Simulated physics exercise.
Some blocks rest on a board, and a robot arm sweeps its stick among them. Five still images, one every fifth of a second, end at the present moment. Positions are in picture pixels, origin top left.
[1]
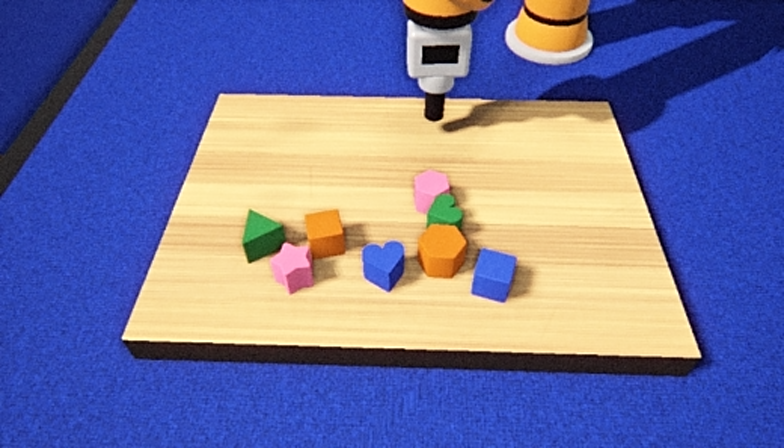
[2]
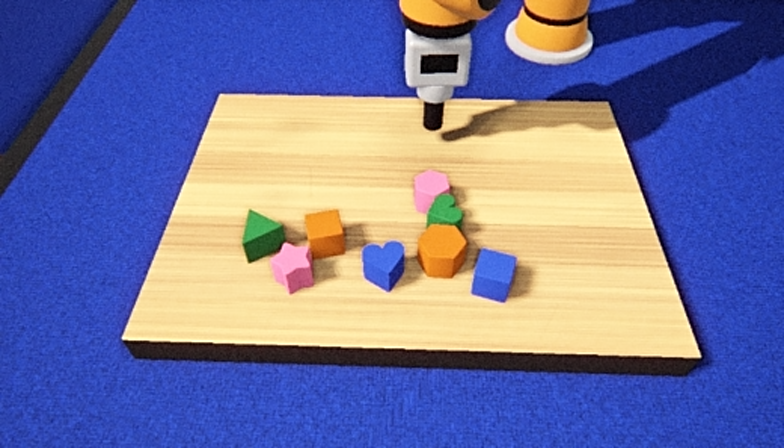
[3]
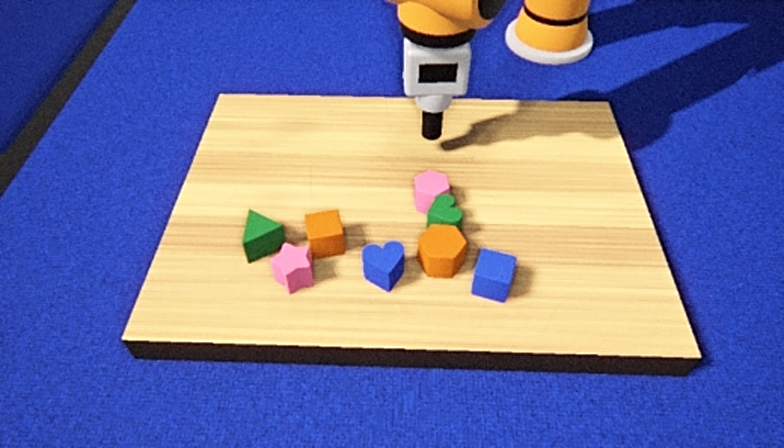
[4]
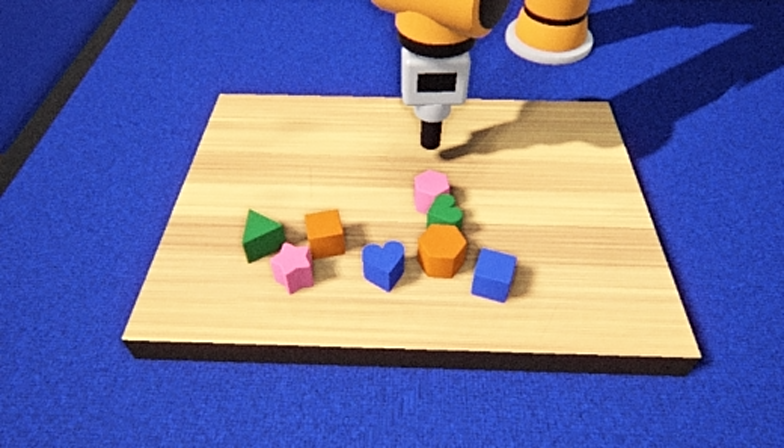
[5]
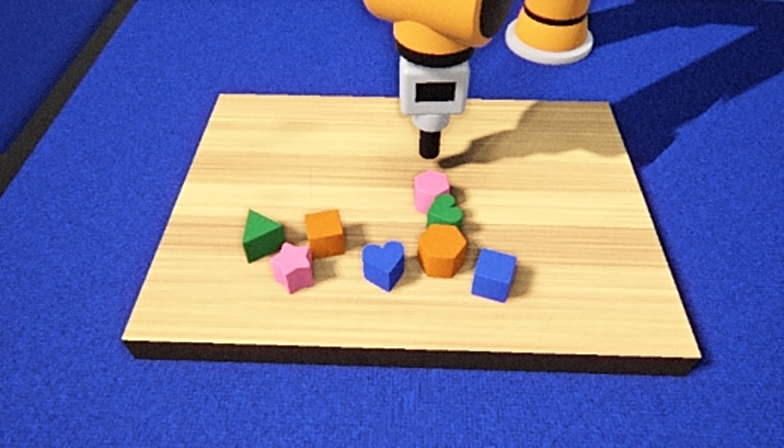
On a wooden board set on a blue surface, a robot arm moves its dark-tipped stick a short way down from near the far edge toward the pink hexagonal block, while all the colored blocks stay still.
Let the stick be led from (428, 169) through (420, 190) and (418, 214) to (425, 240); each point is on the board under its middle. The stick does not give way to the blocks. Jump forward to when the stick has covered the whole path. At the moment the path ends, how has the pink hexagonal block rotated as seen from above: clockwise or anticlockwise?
Bird's-eye view: Counterclockwise.
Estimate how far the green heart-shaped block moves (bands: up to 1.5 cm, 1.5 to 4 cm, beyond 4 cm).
I reckon it covers more than 4 cm.
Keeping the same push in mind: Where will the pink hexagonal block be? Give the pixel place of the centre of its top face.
Top centre: (456, 217).
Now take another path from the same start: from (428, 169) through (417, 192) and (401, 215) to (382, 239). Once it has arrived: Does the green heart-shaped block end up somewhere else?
Yes
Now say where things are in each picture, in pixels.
In the first frame, stick's lower end at (434, 116); blue heart-shaped block at (384, 254); pink hexagonal block at (432, 182); orange hexagonal block at (443, 240); green heart-shaped block at (446, 207).
In the second frame, stick at (433, 125); blocks still.
In the third frame, stick at (432, 135); blocks still.
In the fourth frame, stick at (430, 144); blocks still.
In the fifth frame, stick at (429, 153); blue heart-shaped block at (384, 254); pink hexagonal block at (432, 182); orange hexagonal block at (443, 240); green heart-shaped block at (446, 207).
On the path given first. One third of the way, stick at (420, 174); pink hexagonal block at (433, 186); green heart-shaped block at (448, 211).
Two thirds of the way, stick at (419, 198); pink hexagonal block at (442, 206), turned 25° anticlockwise; orange hexagonal block at (446, 244), turned 20° clockwise; green heart-shaped block at (469, 222).
At the end, stick at (426, 224); blue heart-shaped block still; pink hexagonal block at (456, 217), turned 55° anticlockwise; orange hexagonal block at (450, 250), turned 40° clockwise; green heart-shaped block at (489, 228).
